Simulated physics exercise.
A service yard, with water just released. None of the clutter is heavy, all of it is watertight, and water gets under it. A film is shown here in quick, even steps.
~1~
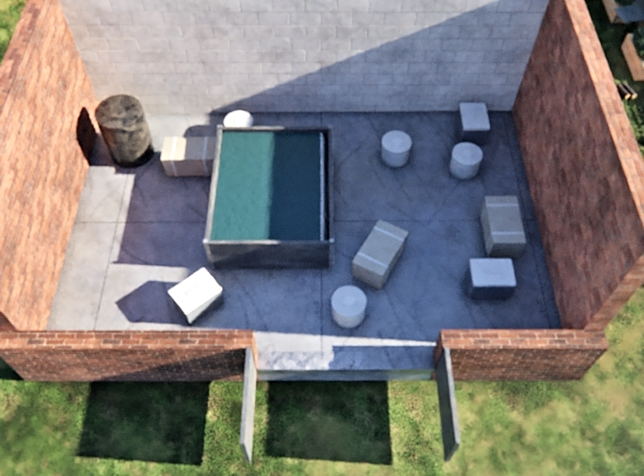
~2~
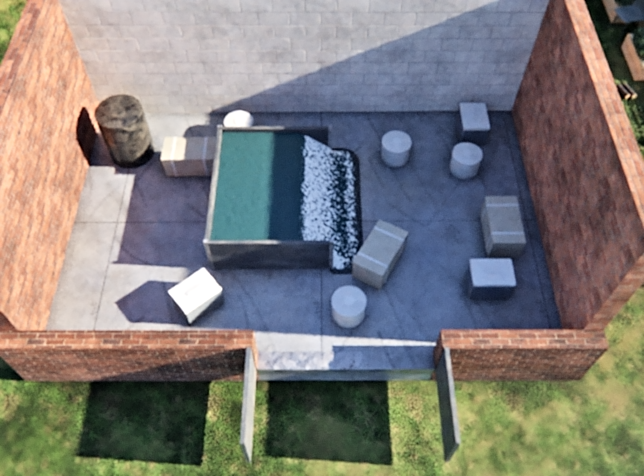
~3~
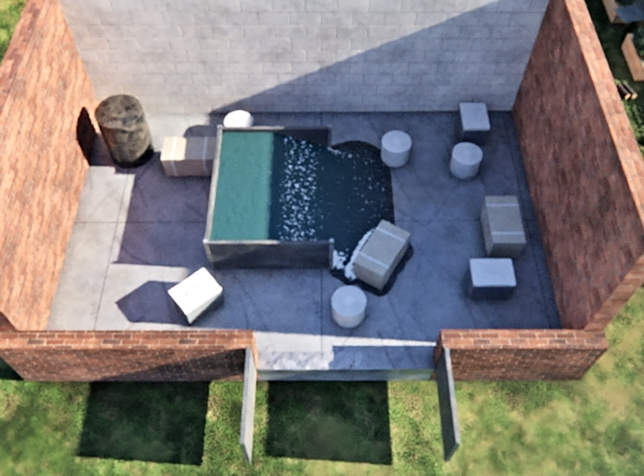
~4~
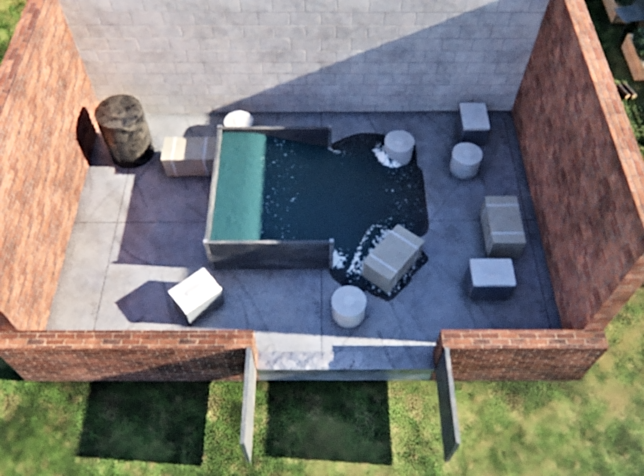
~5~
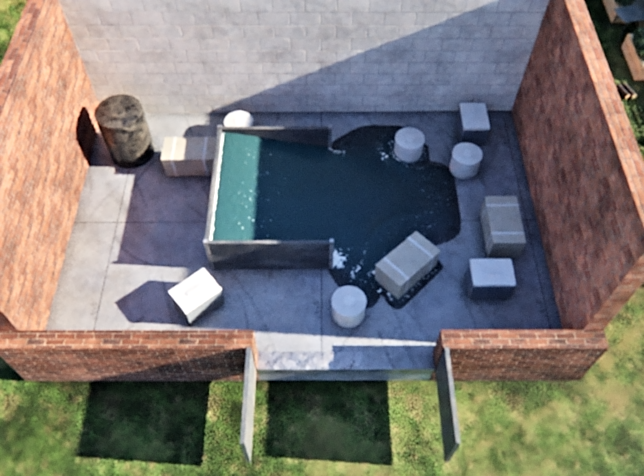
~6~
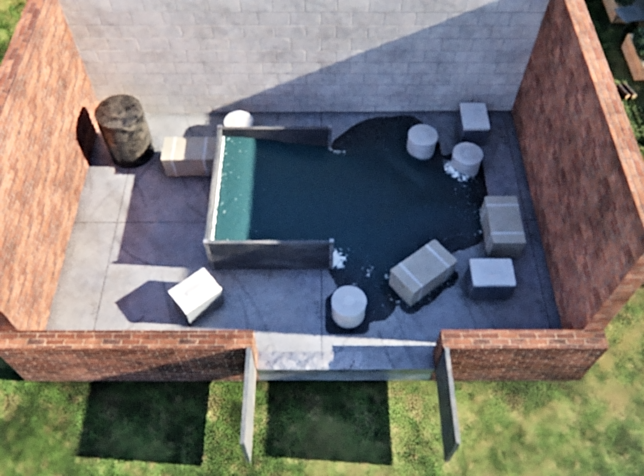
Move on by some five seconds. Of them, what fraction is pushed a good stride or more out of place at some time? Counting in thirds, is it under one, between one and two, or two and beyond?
In thirds: Two or beyond.
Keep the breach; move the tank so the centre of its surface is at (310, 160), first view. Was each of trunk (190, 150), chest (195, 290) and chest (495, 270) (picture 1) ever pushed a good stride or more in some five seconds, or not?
Taking them in order, fell short, fell short, went past that.
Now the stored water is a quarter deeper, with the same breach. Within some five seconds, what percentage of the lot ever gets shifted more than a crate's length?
That comes to 90 % of the lot.
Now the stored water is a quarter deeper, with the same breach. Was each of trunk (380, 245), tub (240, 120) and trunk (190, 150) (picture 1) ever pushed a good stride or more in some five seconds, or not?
The first one: Reaches it. The second: Reaches it. The third: Doesn't reach it.
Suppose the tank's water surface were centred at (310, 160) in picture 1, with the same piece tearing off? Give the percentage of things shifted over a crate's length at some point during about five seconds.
About 70 %.
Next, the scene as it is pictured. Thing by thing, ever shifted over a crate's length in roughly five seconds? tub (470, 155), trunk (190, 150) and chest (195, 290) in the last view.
Went a long way, never got far, never got far.
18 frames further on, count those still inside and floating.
Count: 6.
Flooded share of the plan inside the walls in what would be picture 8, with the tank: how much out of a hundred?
Around 40 percent.
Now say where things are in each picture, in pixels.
The first picture shows a trunk at (381, 247) rests on the ground; a tub at (397, 142) rests on the ground; 0 of 10 have shifted.
The second picture shows a trunk at (381, 247) rests on the ground; a tub at (397, 142), on the bottom; 0 of 10 have shifted.
The third picture shows a trunk at (383, 247), on the bottom; a tub at (397, 142) rests on the ground; 0 of 10 have shifted.
The fourth picture shows a trunk at (394, 251), on the bottom, close to its start; a tub at (400, 141) rests on the ground, close to its start; 1 of 10 have shifted.
The fifth picture shows a trunk at (409, 258), on the bottom, a stride from its start; a tub at (410, 138), on the bottom, close to its start; 2 of 10 have shifted.
The sixth picture shows a trunk at (425, 265), on the bottom, a stride from its start; a tub at (423, 135) rests on the ground, a stride from its start; 2 of 10 have shifted.
A moment on, 2 of 10 are well off their spots; 0 afloat.
Next, 5 of 10 are well off their spots; 5 afloat.
Later, 4 of 10 are well off their spots; 6 afloat.
In the end, 8 of 10 are well off their spots, and 8 have been at some point; 4 afloat.
